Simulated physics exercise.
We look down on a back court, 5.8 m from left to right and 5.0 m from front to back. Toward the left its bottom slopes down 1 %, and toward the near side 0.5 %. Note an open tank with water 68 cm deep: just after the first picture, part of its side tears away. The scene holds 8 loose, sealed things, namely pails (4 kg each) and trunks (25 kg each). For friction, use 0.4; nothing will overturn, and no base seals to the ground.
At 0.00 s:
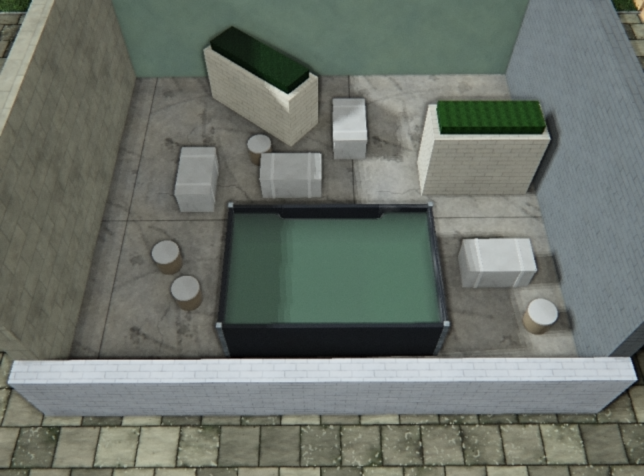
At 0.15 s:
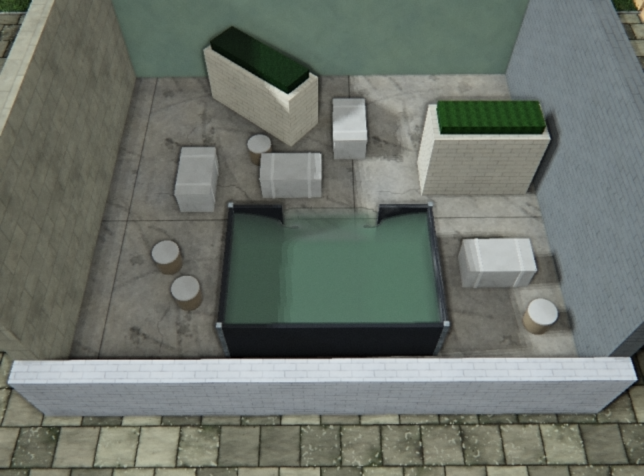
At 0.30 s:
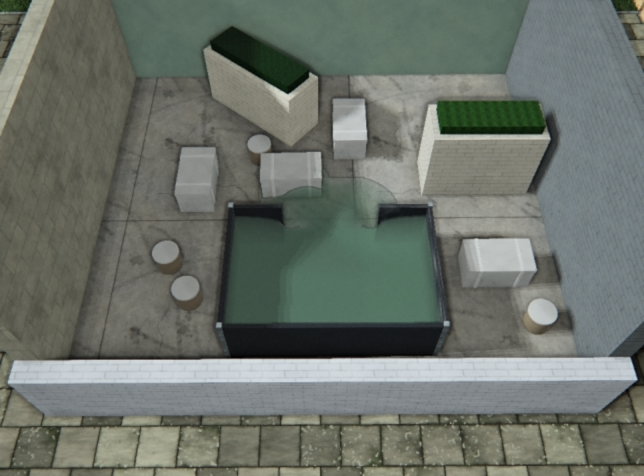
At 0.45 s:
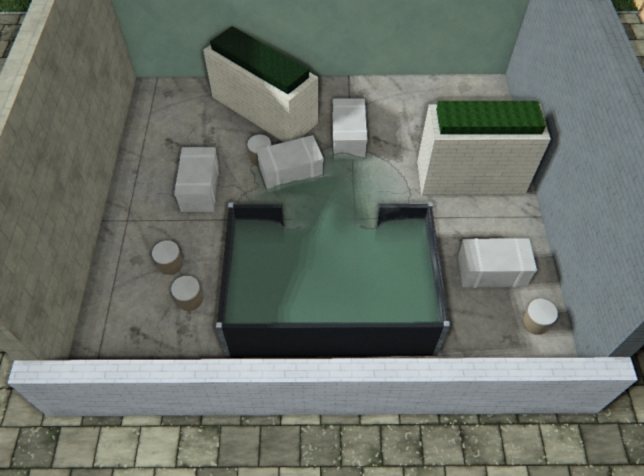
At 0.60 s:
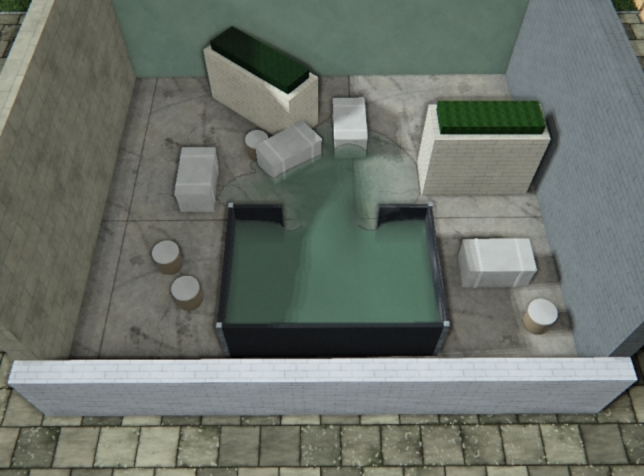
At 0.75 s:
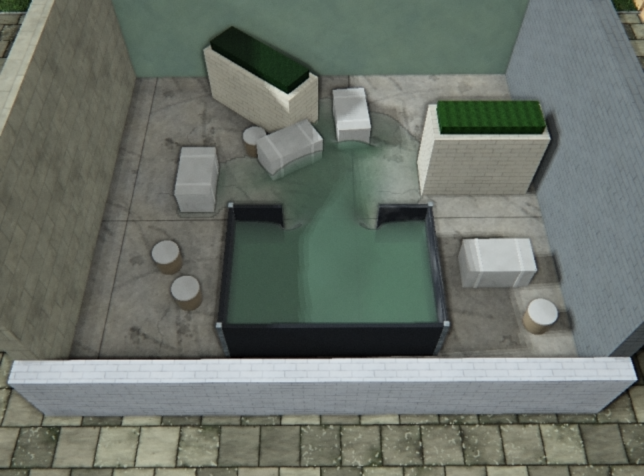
Water in a dark open tank, set in a walled courtyard with pale blocks and small round pails, begins pouring through a gap in its far side. It fans across the paving toward the back, swings the nearest block askew, then spreads thinner and slightly nudges another block behind.
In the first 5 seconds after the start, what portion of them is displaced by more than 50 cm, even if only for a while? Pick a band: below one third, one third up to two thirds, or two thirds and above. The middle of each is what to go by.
The share is one third up to two thirds.
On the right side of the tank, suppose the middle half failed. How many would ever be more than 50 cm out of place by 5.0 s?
Then the count would be 2.
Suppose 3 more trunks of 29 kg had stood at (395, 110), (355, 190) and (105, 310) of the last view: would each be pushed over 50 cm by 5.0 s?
Taking them one by one: It goes beyond, then it goes beyond, then it stays within.
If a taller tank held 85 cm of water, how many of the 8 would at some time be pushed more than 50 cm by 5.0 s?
Count under that change: 5.
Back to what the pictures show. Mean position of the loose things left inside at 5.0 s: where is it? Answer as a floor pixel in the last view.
The centre is close to (279, 231).
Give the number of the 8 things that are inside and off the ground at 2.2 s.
The number is 2.
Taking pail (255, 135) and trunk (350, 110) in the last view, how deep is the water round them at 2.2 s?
Depths: Near 22 cm, then near 23 cm.
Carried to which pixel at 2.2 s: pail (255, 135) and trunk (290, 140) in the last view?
I'd say close to (142, 61) and close to (176, 115).
After 1.1 s 2 of 8 are over 50 cm from their spots; 1 afloat.
After 2.2 s 3 of 8 are over 50 cm from their spots; 2 afloat.
After 3.5 s 3 of 8 are over 50 cm from their spots; 3 afloat.
After 5.0 s 2 of 8 are over 50 cm from their spots, and 3 have been at some point; 2 afloat.
